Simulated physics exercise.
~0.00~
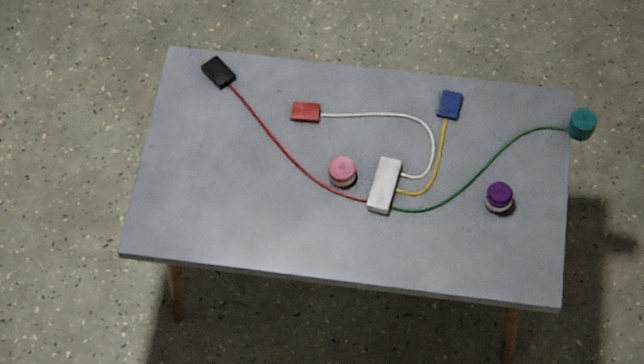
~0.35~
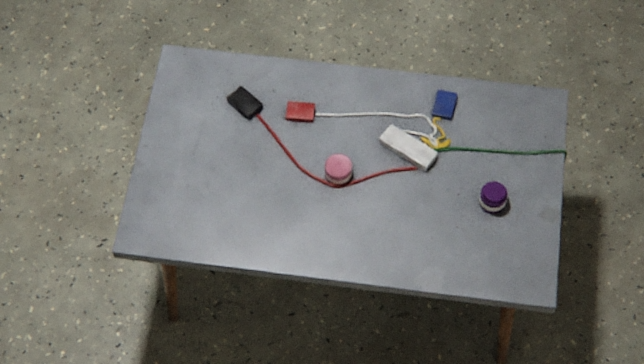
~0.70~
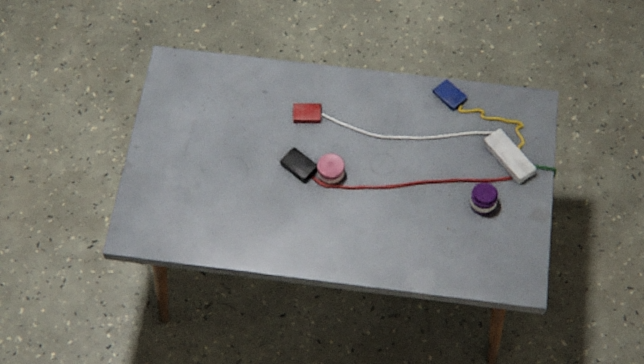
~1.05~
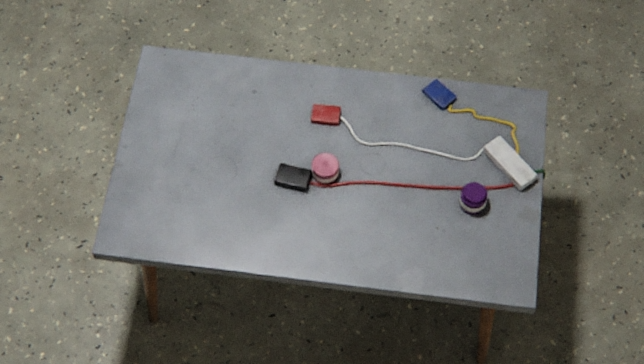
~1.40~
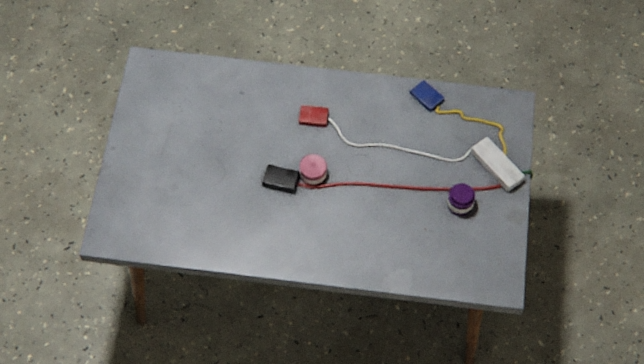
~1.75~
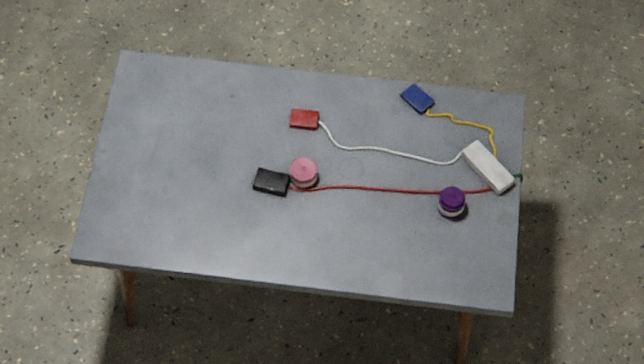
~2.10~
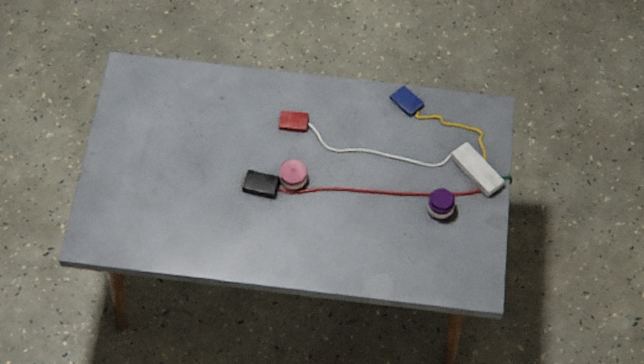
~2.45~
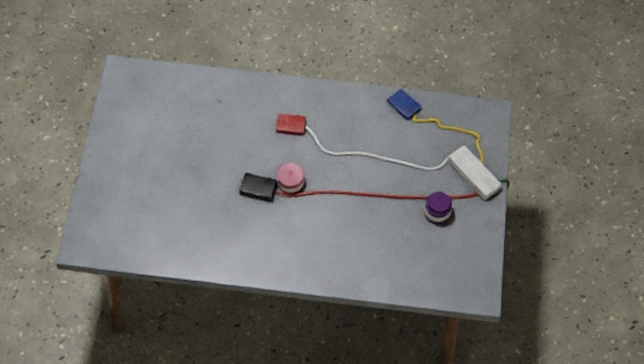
A gray table held several small items wired to a white strip when the teal cylinder dropped off the right edge, dragging the strip rightward and the black box after it, until the strip stopped near the edge and the black box rested beside the pink canister.
